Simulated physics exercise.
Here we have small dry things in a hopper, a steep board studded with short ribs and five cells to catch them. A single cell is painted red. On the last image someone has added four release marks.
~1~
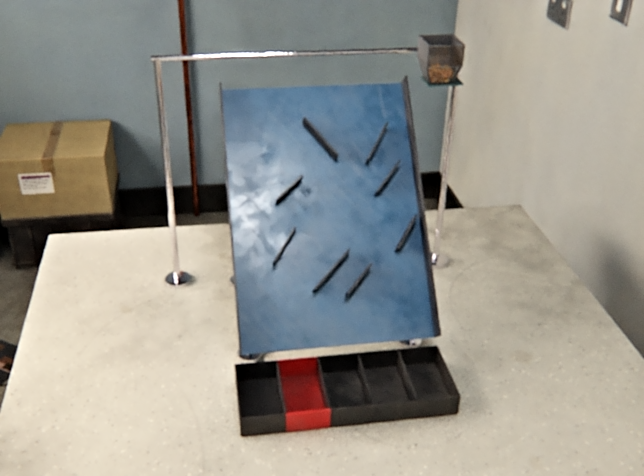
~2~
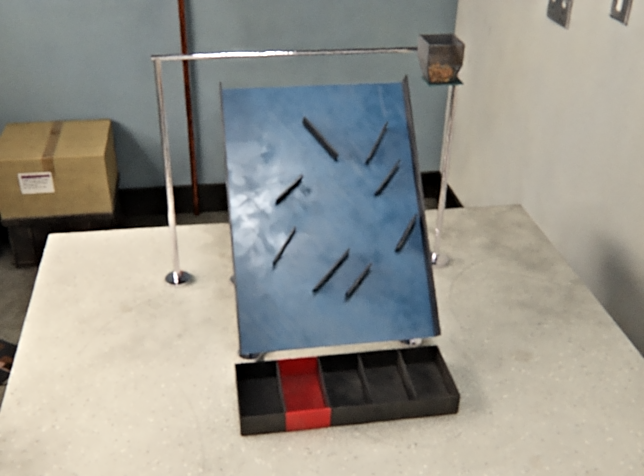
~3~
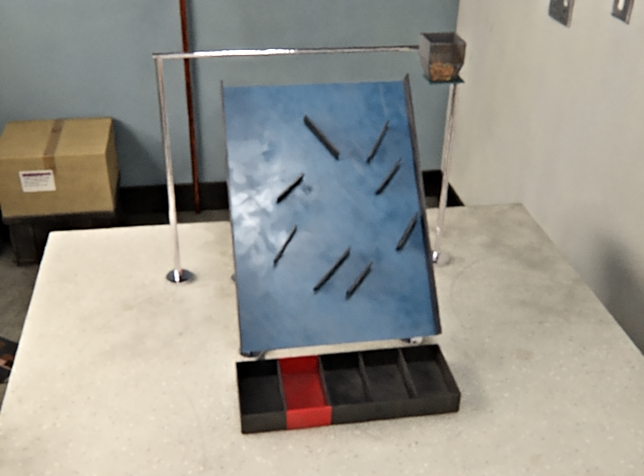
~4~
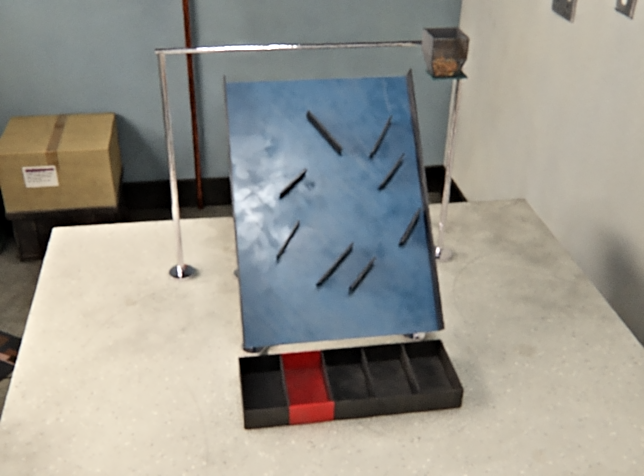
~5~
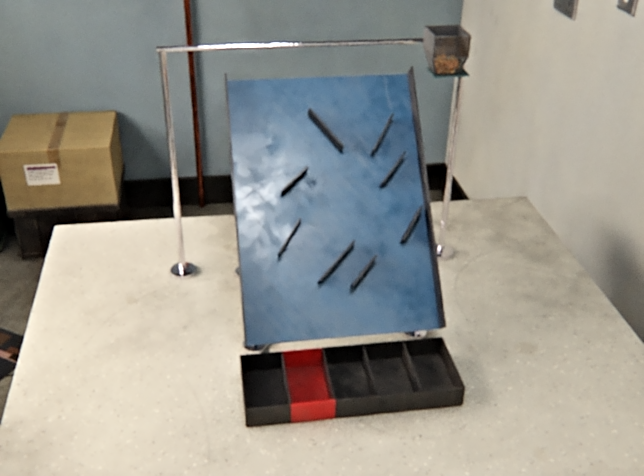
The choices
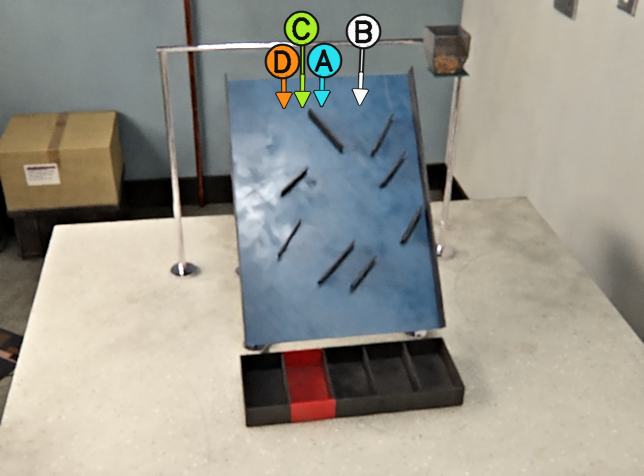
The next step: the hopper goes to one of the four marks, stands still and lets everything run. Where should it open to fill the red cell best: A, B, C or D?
B works best here.
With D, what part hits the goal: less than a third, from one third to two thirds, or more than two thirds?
It is less than a third.
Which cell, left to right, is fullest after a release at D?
The first.
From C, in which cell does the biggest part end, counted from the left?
The first from the left.
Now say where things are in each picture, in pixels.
Hopper (439, 71), roasted chickpeas, door shut, in the first picture.
Ribs (304, 117) to (338, 155), (369, 159) to (388, 122), (277, 199) to (303, 174), in the second picture.
Ribs (379, 189) to (401, 158), (276, 259) to (296, 225), (400, 246) to (418, 213), in the third picture.
Ribs (319, 283) to (354, 242), (352, 287) to (375, 257), in the fourth picture.
Red cell (313, 410), number 2 of 5 from the left, in the fifth picture.
On the marked copy, mark A meets the board at (321, 100); mark B meets the board at (359, 99); mark C meets the board at (302, 101); mark D meets the board at (283, 102).
With A, about a tenth in the red cell, the larger part in other cells, about a tenth outside the box.
With B, roughly half in the red cell, roughly half in other cells.
With C, about a tenth in the red cell, almost all in other cells.
With D, about a tenth in the red cell, almost all in other cells, just a few outside the box.
